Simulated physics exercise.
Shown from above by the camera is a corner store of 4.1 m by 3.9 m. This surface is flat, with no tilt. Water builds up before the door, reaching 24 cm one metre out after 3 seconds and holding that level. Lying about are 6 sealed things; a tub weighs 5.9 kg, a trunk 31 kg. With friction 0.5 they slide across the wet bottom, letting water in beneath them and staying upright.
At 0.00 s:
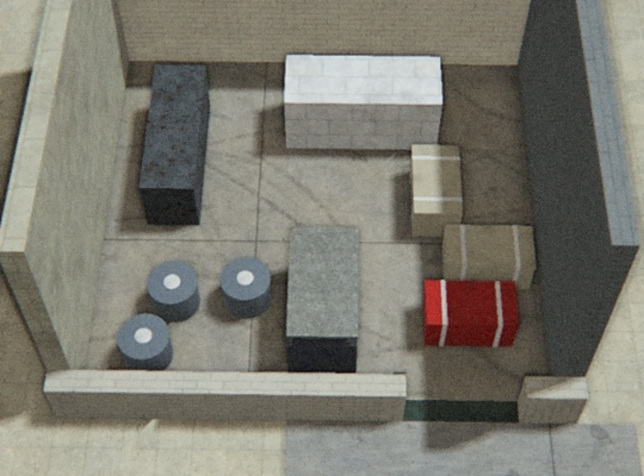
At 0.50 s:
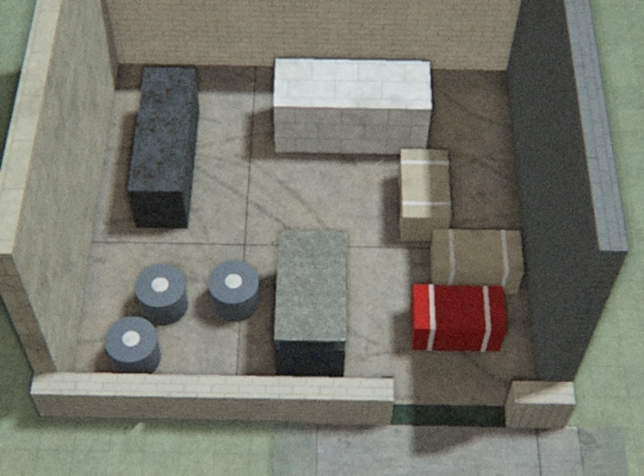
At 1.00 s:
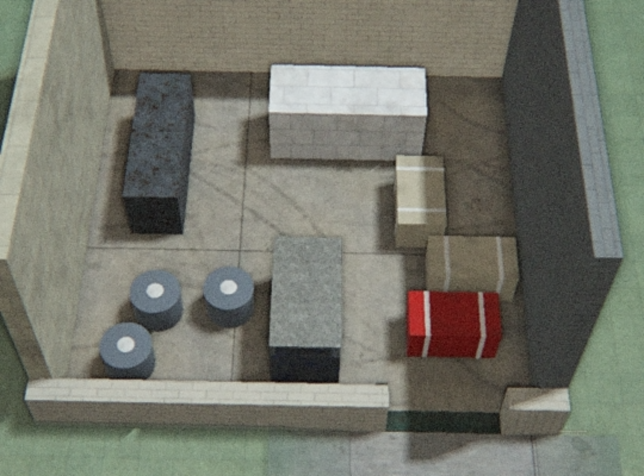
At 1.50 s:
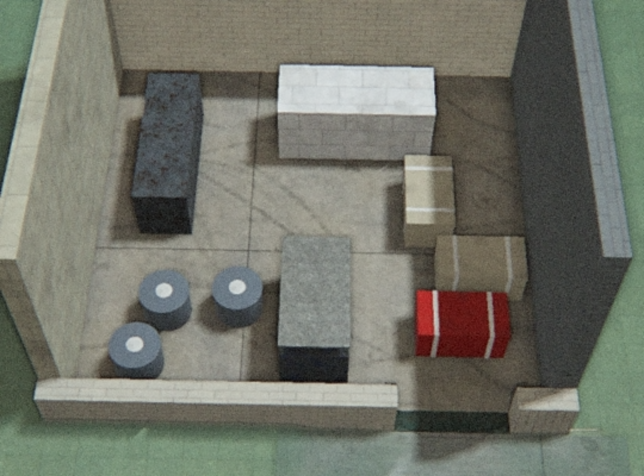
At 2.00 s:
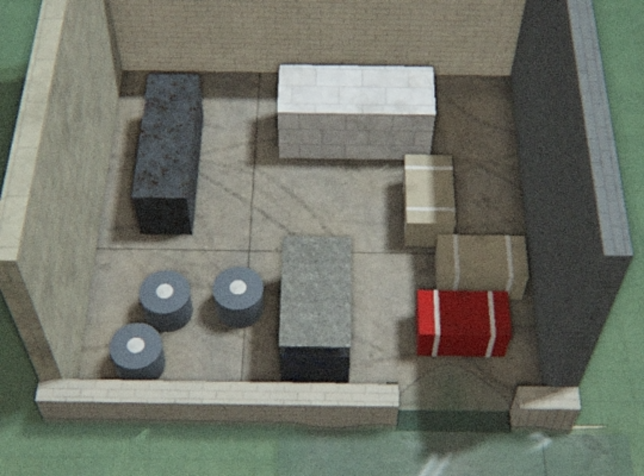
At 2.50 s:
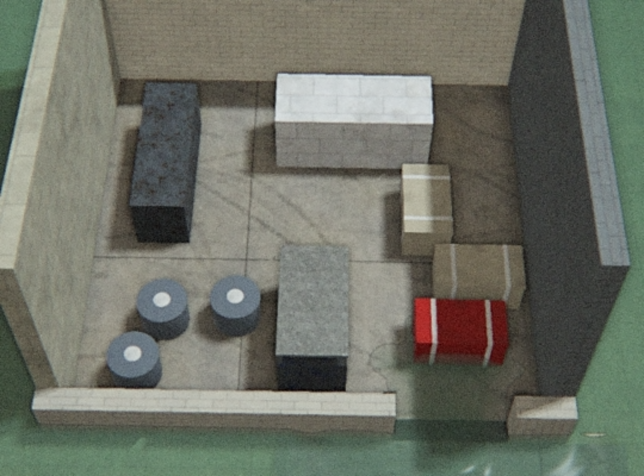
Corner store seen from above, red trunk and other contents staying still while ground outside turns green and water gathers by the doorway.
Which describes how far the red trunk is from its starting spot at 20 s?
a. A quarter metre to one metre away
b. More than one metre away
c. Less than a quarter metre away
(b) More than one metre away.
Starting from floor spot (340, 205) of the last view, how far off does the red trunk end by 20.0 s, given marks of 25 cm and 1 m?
In that run it wanders far off.
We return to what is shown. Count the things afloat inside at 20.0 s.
Tally: 6 of them.
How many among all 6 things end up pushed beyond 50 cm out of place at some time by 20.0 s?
The number is 6.
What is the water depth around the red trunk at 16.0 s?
Somewhere close to 19 cm.
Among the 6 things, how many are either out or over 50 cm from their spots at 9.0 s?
The number I get is 3.
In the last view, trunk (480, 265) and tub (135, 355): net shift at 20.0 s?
First 400 cm, then 120 cm.
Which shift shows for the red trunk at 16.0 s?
About 250 cm out of place.
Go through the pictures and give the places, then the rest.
The first frame shows the red trunk at (472, 303) rests on the ground; water covers 0.0 m2; 0 of 6 have shifted.
The second frame shows the red trunk at (460, 307) rests on the ground; 0.0 m2 under water; 0 of 6 have shifted.
The third frame shows the red trunk at (455, 314), on the bottom; water covers 0.0 m2; 0 of 6 have shifted.
The fourth frame shows the red trunk at (463, 314) rests on the ground; 0.0 m2 under water; 0 of 6 have shifted.
The fifth frame shows the red trunk at (464, 313) rests on the ground; water covers 0.3 m2; 0 of 6 have shifted.
The sixth frame shows the red trunk at (461, 322) rests on the ground; water covers 0.8 m2; 0 of 6 have shifted.
After 4.0 s the red trunk is near (463, 291), 0.3 m from its start, aground; 0 afloat.
After 9.0 s the red trunk is near (233, 189), 2.5 m from its start, afloat; 6 afloat.
After 16.0 s the red trunk is near (152, 329), 2.7 m from its start, afloat; 6 afloat.
After 20.0 s the red trunk is near (151, 342), 2.7 m from its start, afloat; 6 afloat.
